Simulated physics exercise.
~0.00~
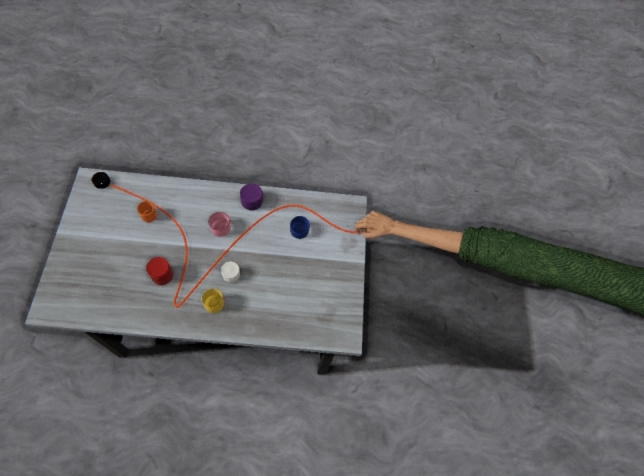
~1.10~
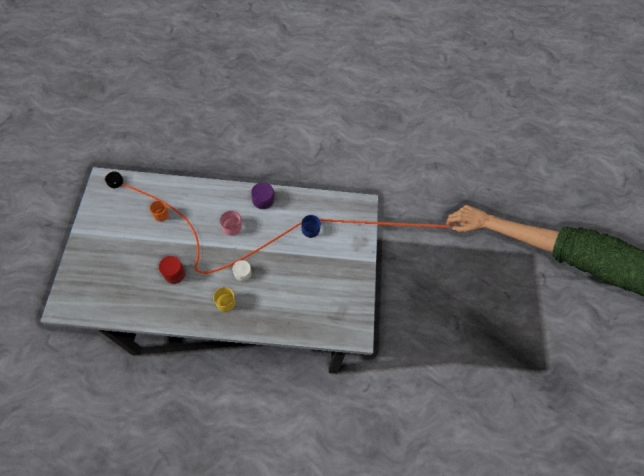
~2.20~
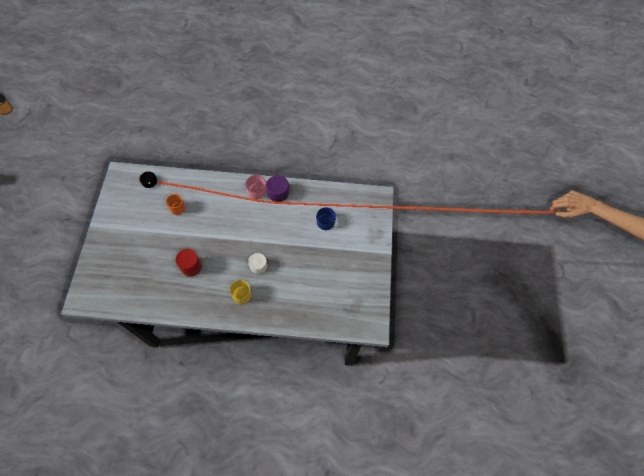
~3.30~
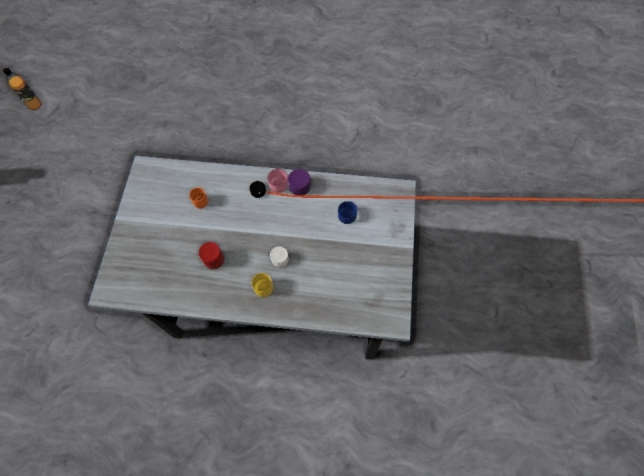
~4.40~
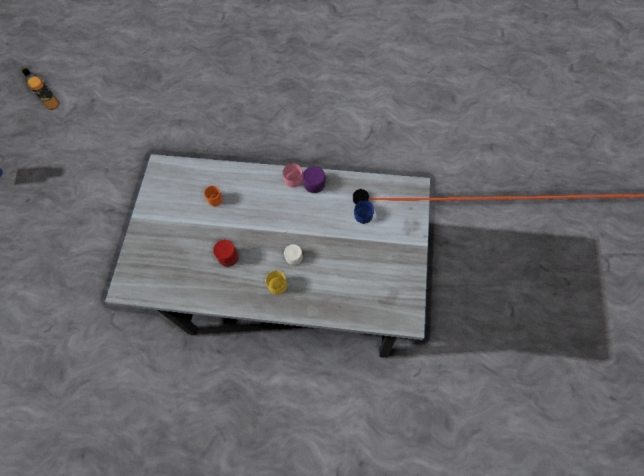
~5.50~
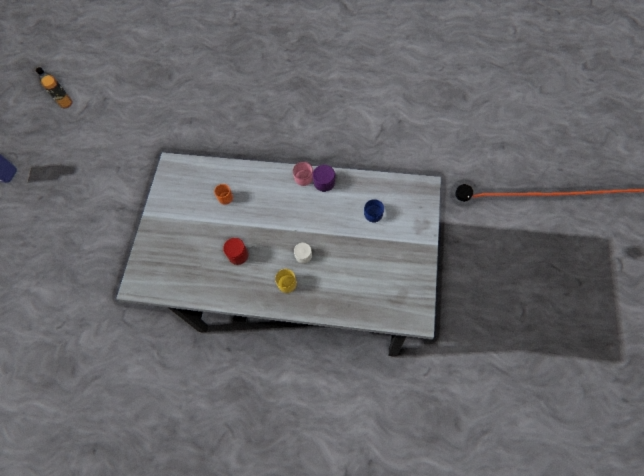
A hand in a green sleeve pulled an orange cord to the right across a table of colored cups and tubs, nudging the pink mug up beside the purple tub, then dragging a small black object along until it slid off the right edge.
